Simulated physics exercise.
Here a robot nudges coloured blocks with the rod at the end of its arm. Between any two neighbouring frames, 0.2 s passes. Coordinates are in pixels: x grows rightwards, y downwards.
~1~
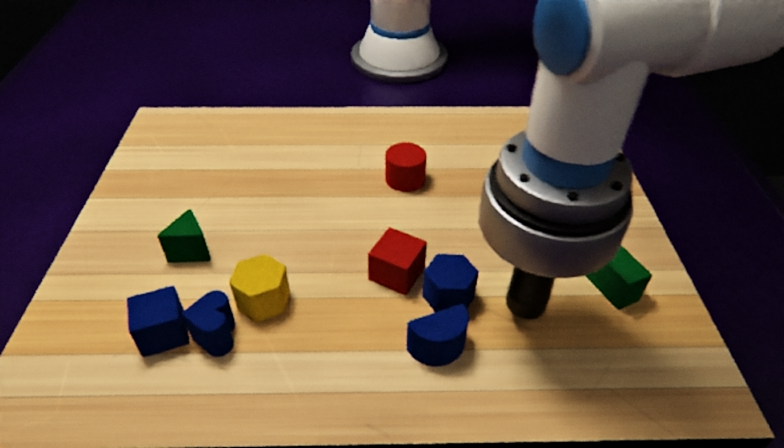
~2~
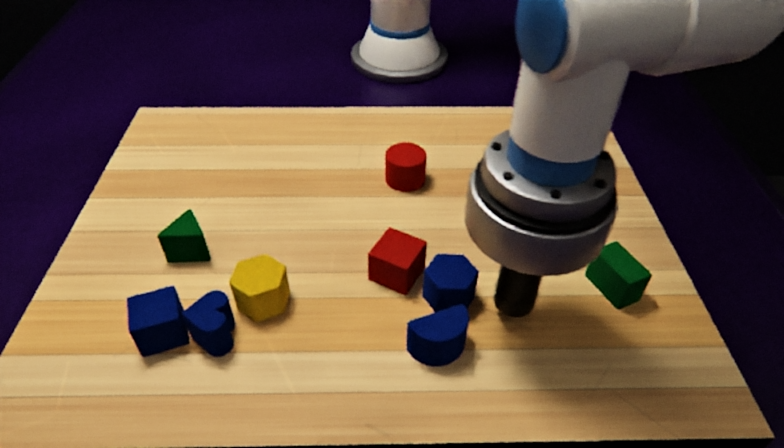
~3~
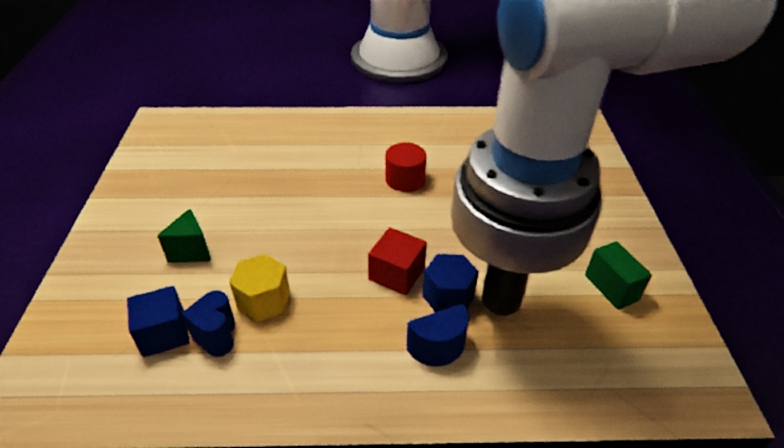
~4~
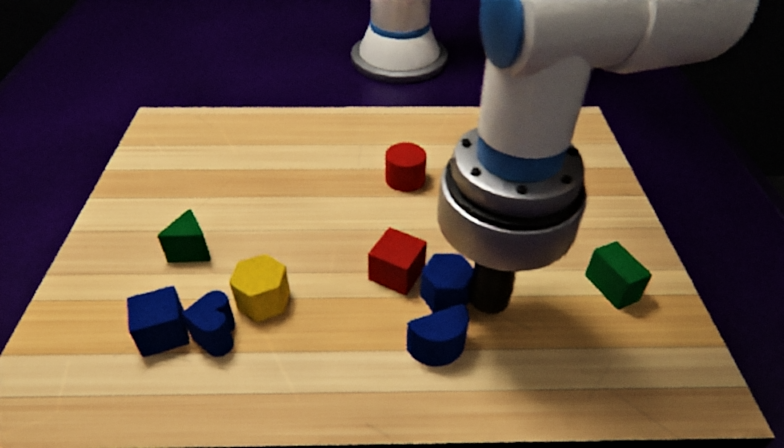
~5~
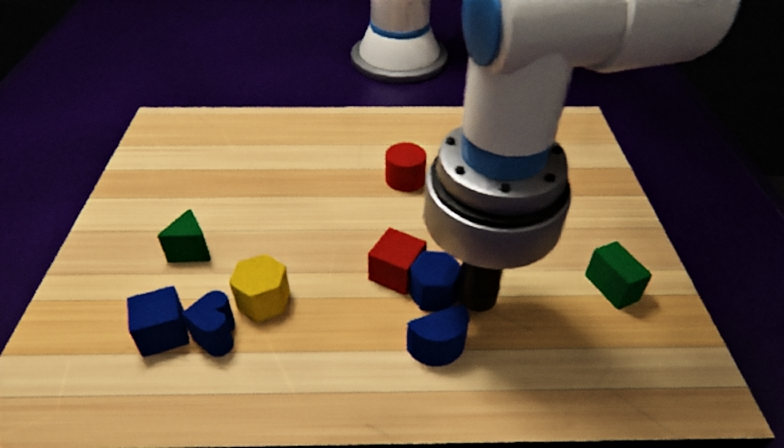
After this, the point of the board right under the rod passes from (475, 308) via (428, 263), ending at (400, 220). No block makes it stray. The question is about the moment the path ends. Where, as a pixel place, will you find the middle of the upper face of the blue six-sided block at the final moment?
About (375, 224).
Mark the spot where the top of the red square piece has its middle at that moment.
Just about (331, 231).
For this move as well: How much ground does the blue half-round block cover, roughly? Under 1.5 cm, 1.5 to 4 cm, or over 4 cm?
Under 1.5 cm.
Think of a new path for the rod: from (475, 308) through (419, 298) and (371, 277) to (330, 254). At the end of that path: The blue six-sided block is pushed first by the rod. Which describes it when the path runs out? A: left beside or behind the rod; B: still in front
B.
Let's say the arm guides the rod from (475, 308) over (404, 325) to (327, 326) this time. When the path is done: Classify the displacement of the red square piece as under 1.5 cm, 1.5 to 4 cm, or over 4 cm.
Between 1.5 and 4 cm.
On the path given first. One third of the way, rod (441, 266); red square piece (358, 235), turned 20° anticlockwise; blue six-sided block (401, 244), turned 25° anticlockwise.
Two thirds of the way, rod (416, 237); red square piece (333, 231), turned 45° anticlockwise; blue six-sided block (377, 226), turned 50° anticlockwise.
At the end, rod (400, 209); red square piece (331, 231), turned 50° anticlockwise; blue six-sided block (375, 224), turned 55° anticlockwise; blue half-round block in place.
